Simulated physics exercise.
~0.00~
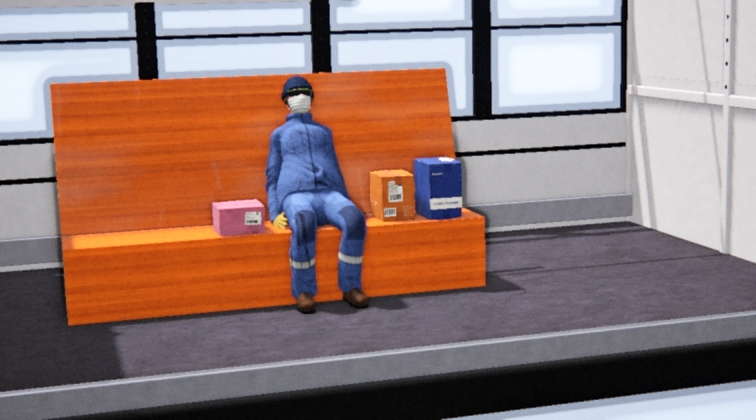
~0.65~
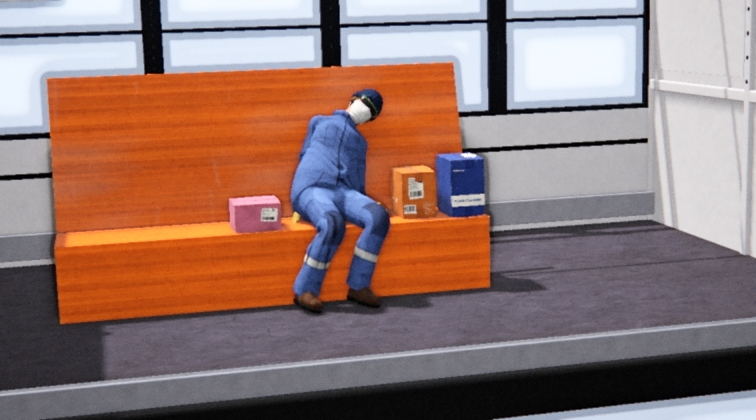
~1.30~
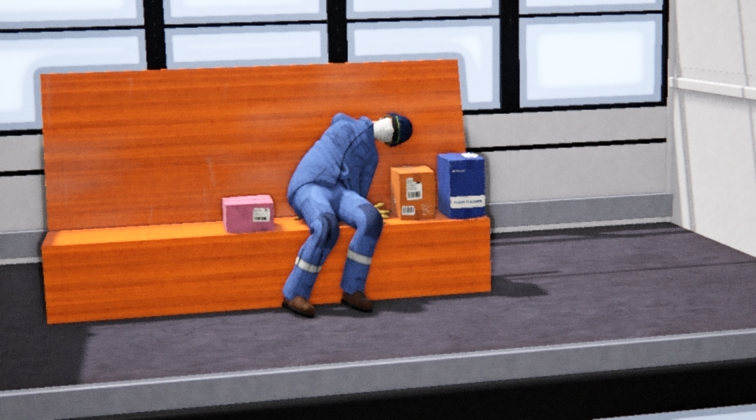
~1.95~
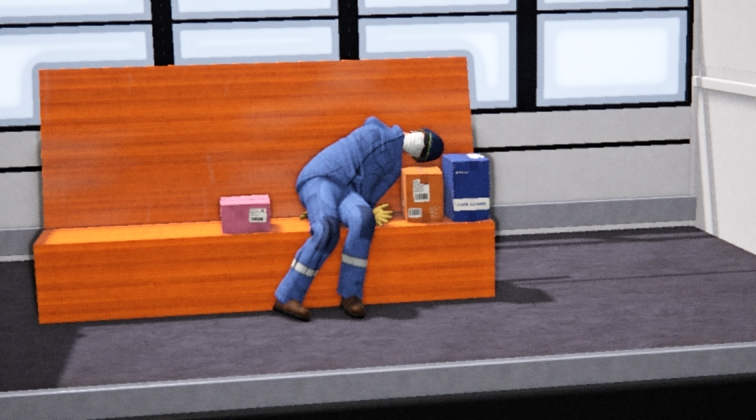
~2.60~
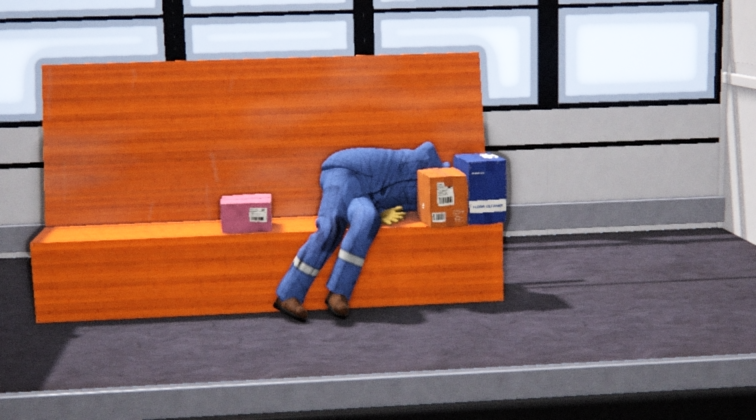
On an orange bench, a seated figure in blue slumps rightward behind an orange box.
